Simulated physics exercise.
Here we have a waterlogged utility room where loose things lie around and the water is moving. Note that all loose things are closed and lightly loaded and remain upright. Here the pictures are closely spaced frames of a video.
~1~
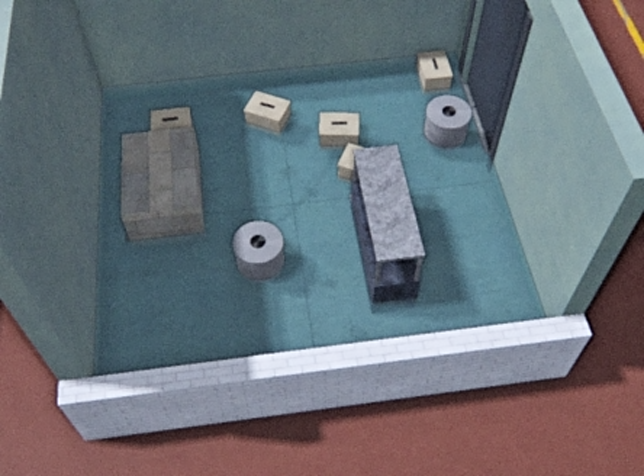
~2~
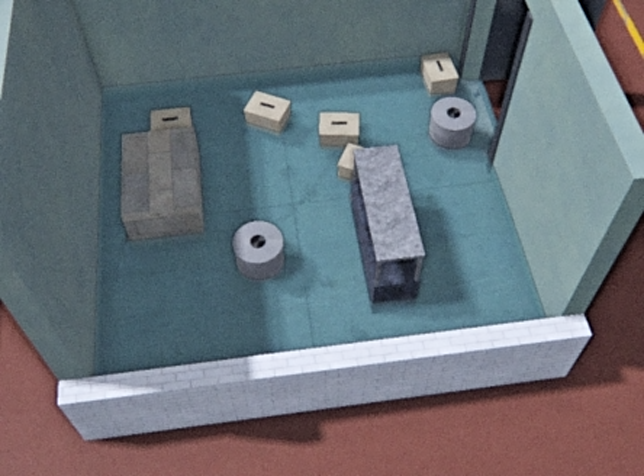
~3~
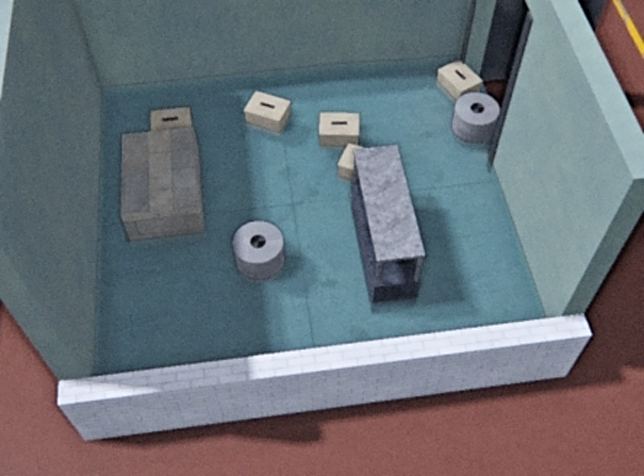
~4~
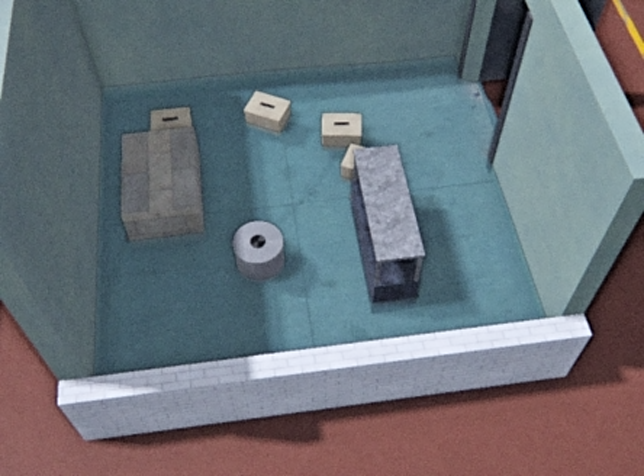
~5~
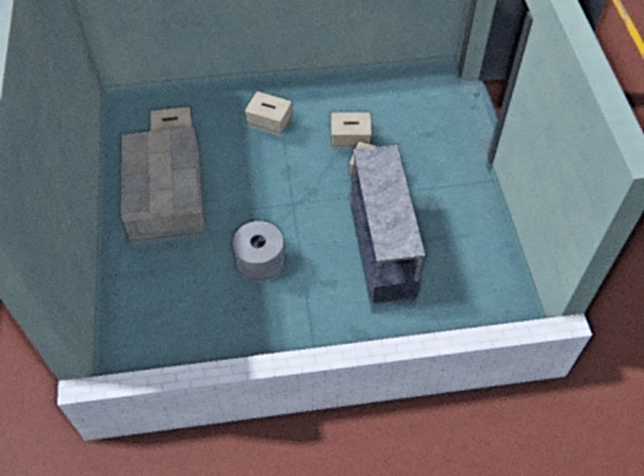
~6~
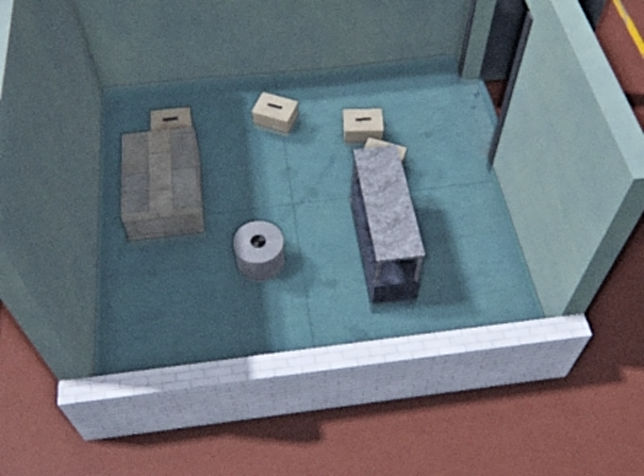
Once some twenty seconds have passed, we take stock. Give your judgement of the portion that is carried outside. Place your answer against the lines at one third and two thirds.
It sits at or past the two-thirds line.
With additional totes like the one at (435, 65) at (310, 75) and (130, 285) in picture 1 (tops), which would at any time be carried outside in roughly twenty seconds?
Taking them in turn: Flushed away, then held back.
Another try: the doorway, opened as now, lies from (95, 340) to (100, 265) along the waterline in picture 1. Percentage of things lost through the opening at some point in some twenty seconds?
Estimate: Near 40 per cent.
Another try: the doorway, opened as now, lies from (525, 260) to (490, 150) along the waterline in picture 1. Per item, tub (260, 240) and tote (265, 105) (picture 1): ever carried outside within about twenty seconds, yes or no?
First object: Never leaves; second object: Carried off.
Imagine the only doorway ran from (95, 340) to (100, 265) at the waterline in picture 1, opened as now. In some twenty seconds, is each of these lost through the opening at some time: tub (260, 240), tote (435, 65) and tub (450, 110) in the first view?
Outcome for each, in the order asked: Flushed / not flushed / not flushed.
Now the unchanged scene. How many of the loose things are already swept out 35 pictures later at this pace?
5.
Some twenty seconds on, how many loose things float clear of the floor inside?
I make it 0.
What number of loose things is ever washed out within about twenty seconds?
The count is 6.
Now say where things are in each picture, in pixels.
The first picture shows a tote at (339, 124) floats; a tote at (362, 160) floats; 0 of 7 have shifted.
The second picture shows a tote at (339, 124) floats; a tote at (362, 160), afloat; 2 of 7 have shifted.
The third picture shows a tote at (339, 124) floats; a tote at (362, 160) floats; 2 of 7 have shifted.
The fourth picture shows a tote at (342, 124) floats; a tote at (365, 160) floats, close to its start; 2 of 7 have shifted.
The fifth picture shows a tote at (351, 124), afloat, close to its start; a tote at (373, 158), afloat, close to its start; 4 of 7 have shifted.
The sixth picture shows a tote at (363, 120), afloat, close to its start; a tote at (383, 153), afloat, close to its start; 5 of 7 have shifted.
A moment on, 2 of 7 are out; 5 afloat.
Next, 5 of 7 are out; 2 afloat.
Later, 5 of 7 are out; 2 afloat.
In the end, 6 of 7 are out; 0 afloat.
